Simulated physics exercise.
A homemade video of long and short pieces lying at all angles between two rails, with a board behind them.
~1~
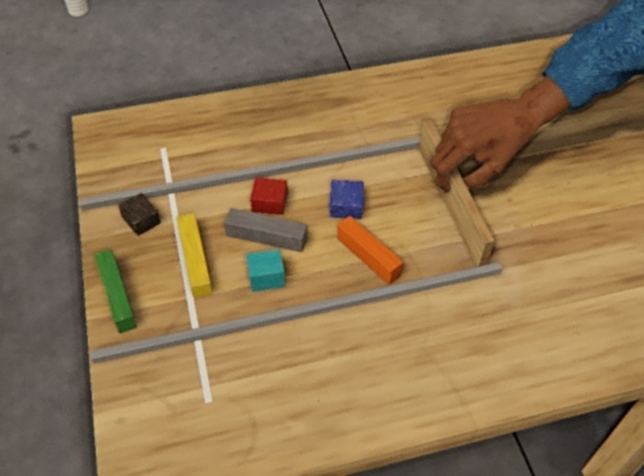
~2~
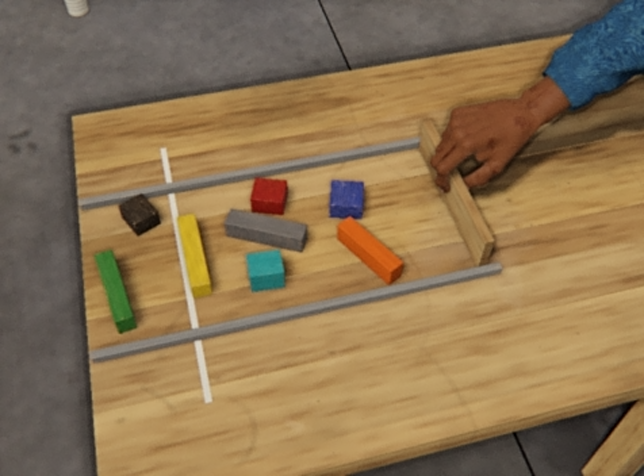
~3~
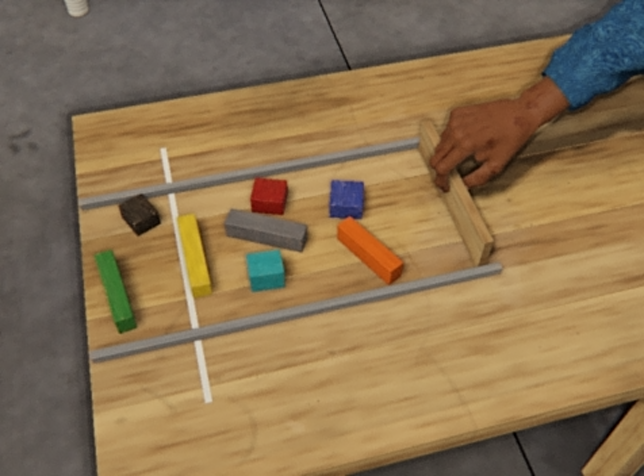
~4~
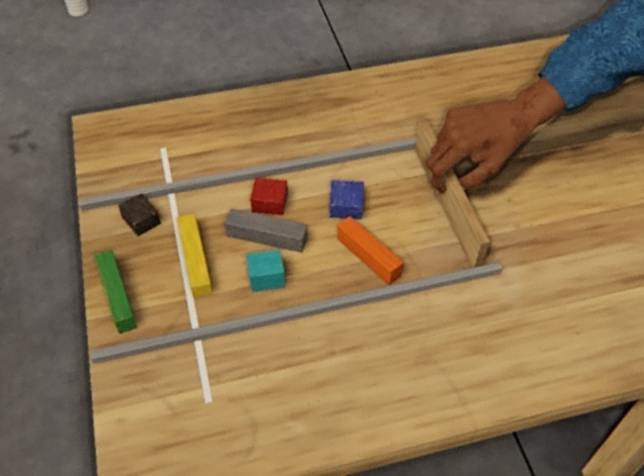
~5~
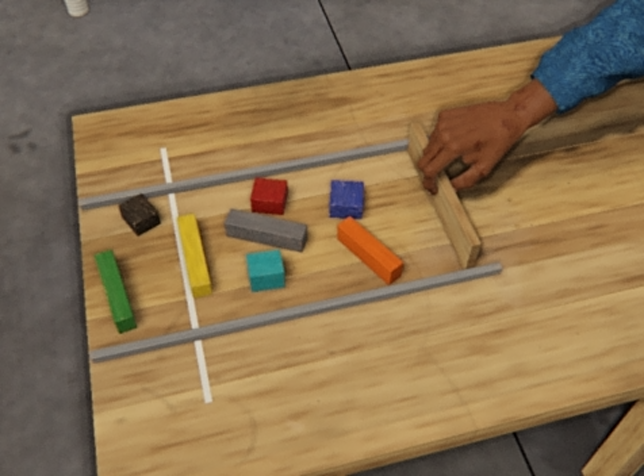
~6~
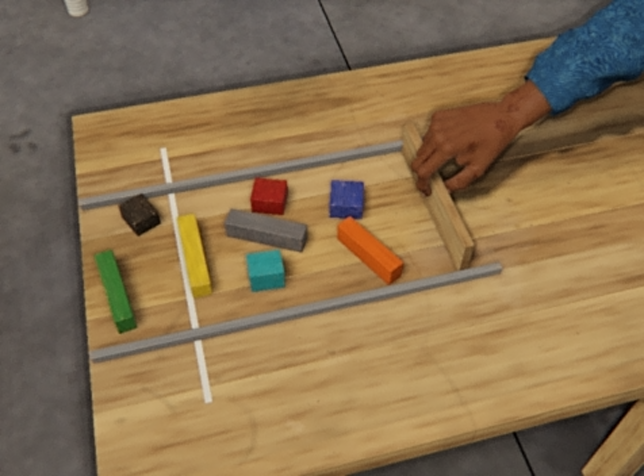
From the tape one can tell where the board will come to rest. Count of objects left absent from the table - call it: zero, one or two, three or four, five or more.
My call is zero.
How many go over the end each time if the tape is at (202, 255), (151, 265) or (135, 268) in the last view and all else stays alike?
Respectively 0, 1 and 2.
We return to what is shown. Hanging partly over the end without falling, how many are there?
You'd get 0.
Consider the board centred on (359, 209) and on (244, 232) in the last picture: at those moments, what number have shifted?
2, then 6.
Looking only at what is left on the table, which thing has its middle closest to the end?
Green bar.
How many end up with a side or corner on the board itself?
I count 3 of them.
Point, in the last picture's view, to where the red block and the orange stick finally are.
Listed as asked: First (158, 204), and then (179, 289).
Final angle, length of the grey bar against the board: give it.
About 5 degrees.
A little later, none off yet; green bar at rest near (115, 291); black block at rest near (140, 215); yellow bar at rest near (194, 254).
When it is over, the number that fall off is zero.
